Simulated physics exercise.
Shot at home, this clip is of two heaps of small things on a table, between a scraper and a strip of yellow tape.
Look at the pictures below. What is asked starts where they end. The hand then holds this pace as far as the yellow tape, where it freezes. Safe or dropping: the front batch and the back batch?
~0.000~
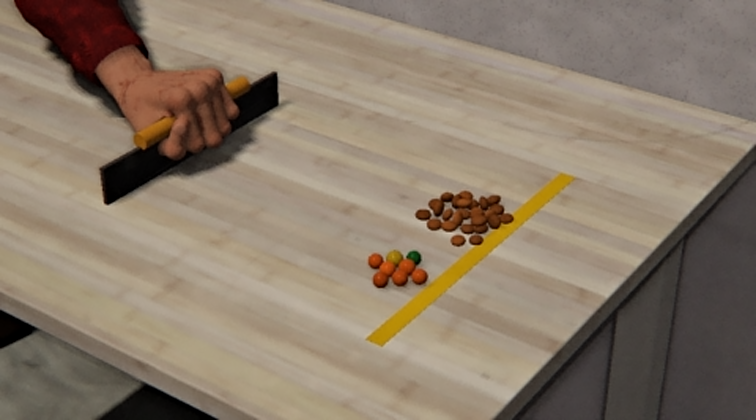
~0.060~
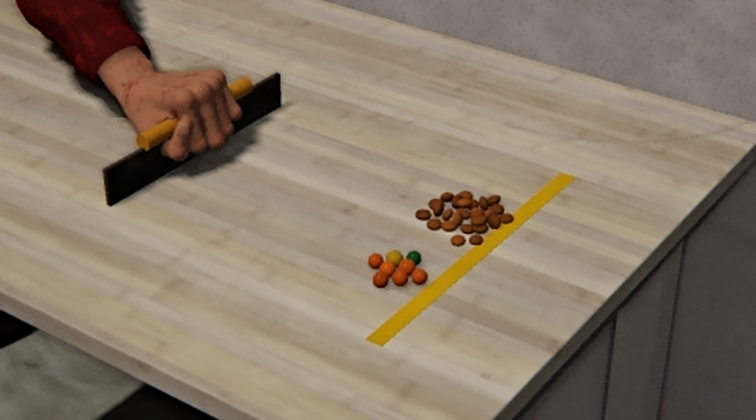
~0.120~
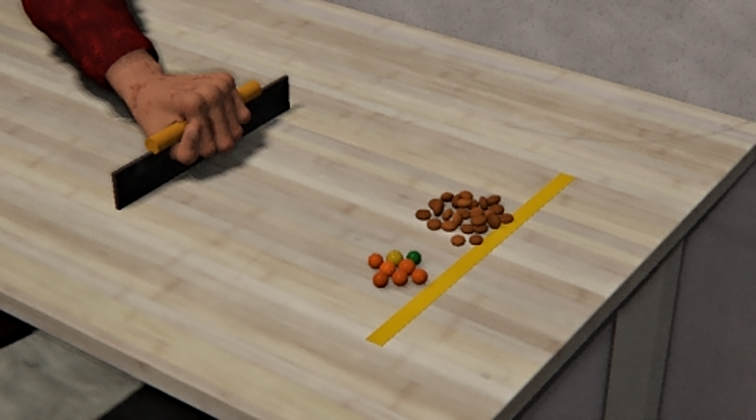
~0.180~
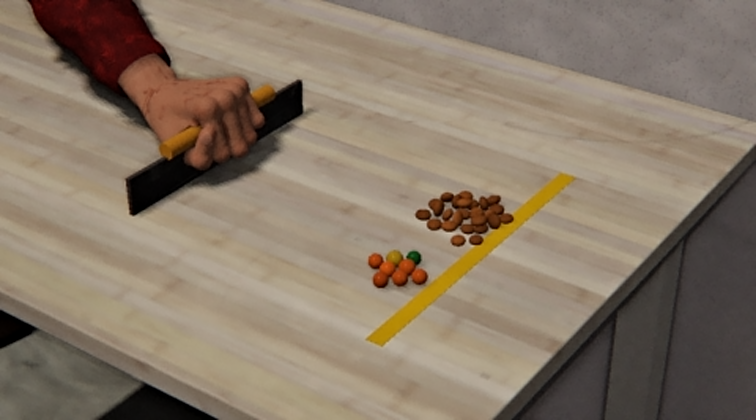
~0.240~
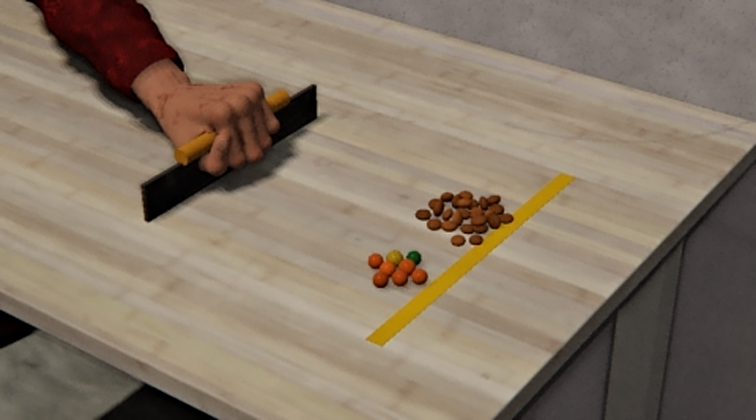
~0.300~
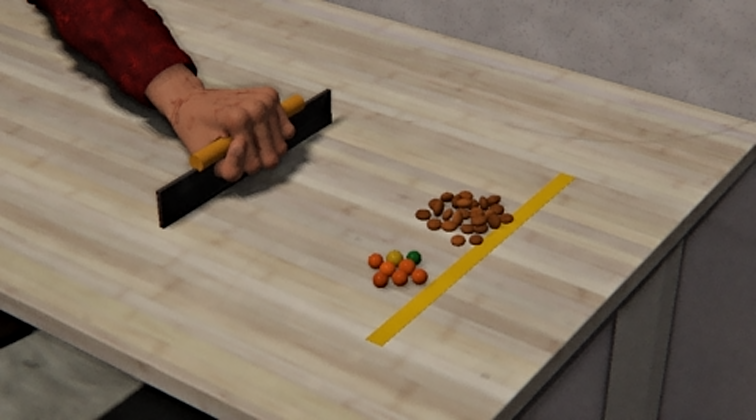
In the end the front batch sends some to the floor, and the back batch keeps clear of the drop.
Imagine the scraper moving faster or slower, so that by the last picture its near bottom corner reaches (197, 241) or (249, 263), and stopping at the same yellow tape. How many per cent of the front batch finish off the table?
100 % and 100 %.
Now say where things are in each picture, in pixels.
Scraper (118, 177), at rest; yellow tape (559, 183), well back from the edge; edge at (603, 304); front batch (388, 270), a few gumballs; back batch (463, 215), some bits of cat kibble, in the first frame.
Scraper (121, 179); back batch (463, 215), in the second frame.
Scraper (129, 182); front batch (388, 270), in the third frame.
Scraper (143, 188); back batch (463, 215), in the fourth frame.
Scraper (158, 194); front batch (388, 270), in the fifth frame.
Scraper (174, 200); yellow tape (559, 183); edge at (603, 304); front batch (388, 270); back batch (463, 215), in the sixth frame.
By 0.73 s, scraper still moving, near (367, 178); front batch all on the table, its front near (420, 277); back batch all on the table, its front near (506, 218).
By 1.18 s, scraper stopped at the yellow tape; front batch all on the table, its front near (497, 294); back batch all on the table, its front near (560, 251).
By 1.46 s, scraper stopped at the yellow tape; front batch all on the table, its front near (592, 331); back batch all on the table, its front near (551, 265).
When it is over (1.9 s), scraper stopped at the yellow tape; front batch every one over the edge; back batch all on the table, its front near (551, 265).
